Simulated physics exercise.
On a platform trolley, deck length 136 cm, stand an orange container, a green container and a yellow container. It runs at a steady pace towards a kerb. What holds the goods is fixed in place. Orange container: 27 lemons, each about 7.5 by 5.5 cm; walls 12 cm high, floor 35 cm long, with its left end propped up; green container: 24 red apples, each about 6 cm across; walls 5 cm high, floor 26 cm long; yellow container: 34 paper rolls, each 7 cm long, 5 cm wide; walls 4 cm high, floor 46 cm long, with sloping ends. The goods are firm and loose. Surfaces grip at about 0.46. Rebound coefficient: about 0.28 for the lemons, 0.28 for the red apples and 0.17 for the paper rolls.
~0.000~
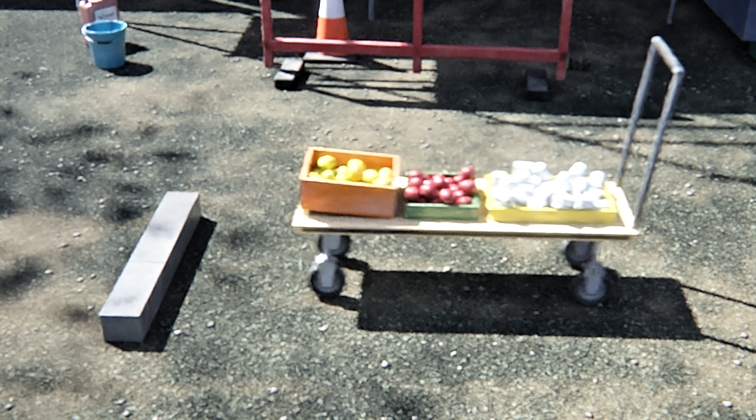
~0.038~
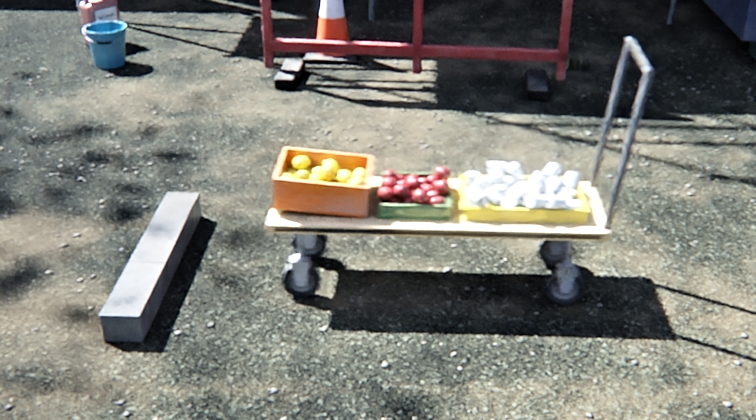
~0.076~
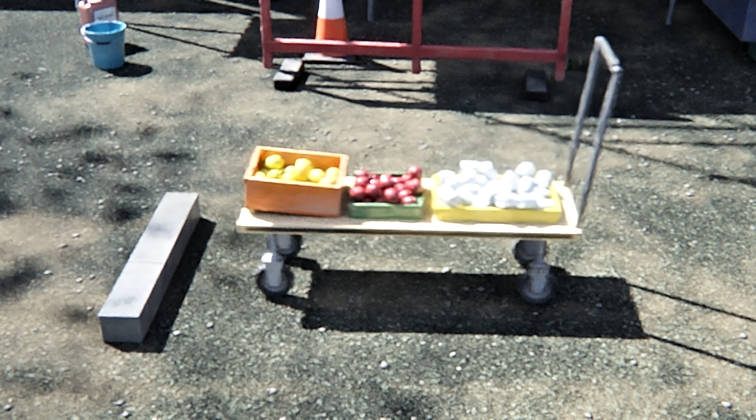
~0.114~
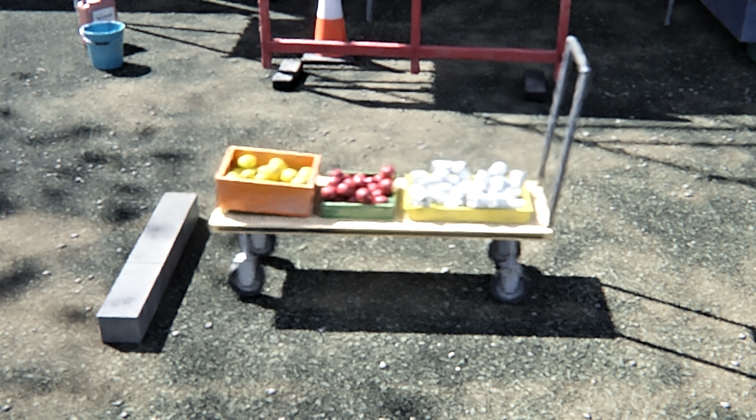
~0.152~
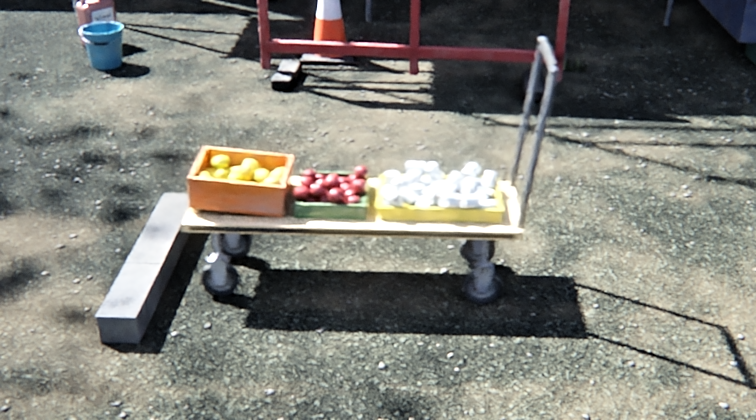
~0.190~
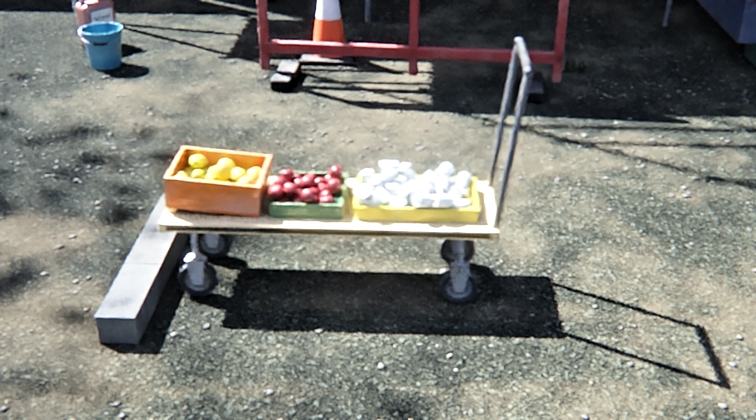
On sunlit gravel, a trolley carrying three containers of goods rolls left up to a kerb.
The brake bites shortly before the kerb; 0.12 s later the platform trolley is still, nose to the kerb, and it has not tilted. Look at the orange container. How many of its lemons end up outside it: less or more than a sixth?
Less than a sixth of the lemons leave the orange container.
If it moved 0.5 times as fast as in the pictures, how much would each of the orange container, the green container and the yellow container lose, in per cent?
Then orange container 0, green container 10, yellow container 10 per cent.
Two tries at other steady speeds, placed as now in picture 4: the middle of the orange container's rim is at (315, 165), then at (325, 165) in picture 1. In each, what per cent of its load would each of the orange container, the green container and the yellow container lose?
Orange container 0 then 0, green container 10 then 10, yellow container 10 then 30 per cent.
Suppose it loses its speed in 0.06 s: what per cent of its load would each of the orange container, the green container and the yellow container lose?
In that case orange container 0, green container 30, yellow container 30 per cent.
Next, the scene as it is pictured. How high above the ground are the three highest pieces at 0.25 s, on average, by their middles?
Some 52 cm up.
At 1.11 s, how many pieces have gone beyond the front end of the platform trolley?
Roughly 0.
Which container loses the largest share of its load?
It is the yellow container.
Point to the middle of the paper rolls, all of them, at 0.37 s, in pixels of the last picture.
Near (364, 187).
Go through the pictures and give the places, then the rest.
In the first frame (each is followed by its nearest rim corner in this view; the camera pans a little), orange container, (393, 187); yellow container, (614, 211); 61 cm short of the stop; none out.
Orange container, (366, 187); yellow container, (586, 210); 50 cm short of the stop, in the second frame.
Orange container, (337, 187); yellow container, (558, 210); 39 cm short of the stop, in the third frame.
Orange container, (309, 186); yellow container, (529, 210); 28 cm short of the stop, in the fourth frame.
Orange container, (280, 186); yellow container, (500, 210); stopping, in the fifth frame.
Orange container, (257, 186); yellow container, (476, 210); stopping; none out, in the sixth frame.
After 0.25 s, orange container 27 in, 0 out, green container 22 in, 2 out and yellow container 33 in, 1 out.
After 0.37 s, orange container 27 in, 0 out, green container 20 in, 4 out and yellow container 26 in, 8 out.
After 0.60 s, orange container 27 in, 0 out, green container 20 in, 4 out and yellow container 23 in, 11 out.
Outcome (at 1.11 s), orange container 27 in, 0 out, green container 20 in, 4 out and yellow container 22 in, 12 out. Asked share, 0 of 27, 0 per cent.
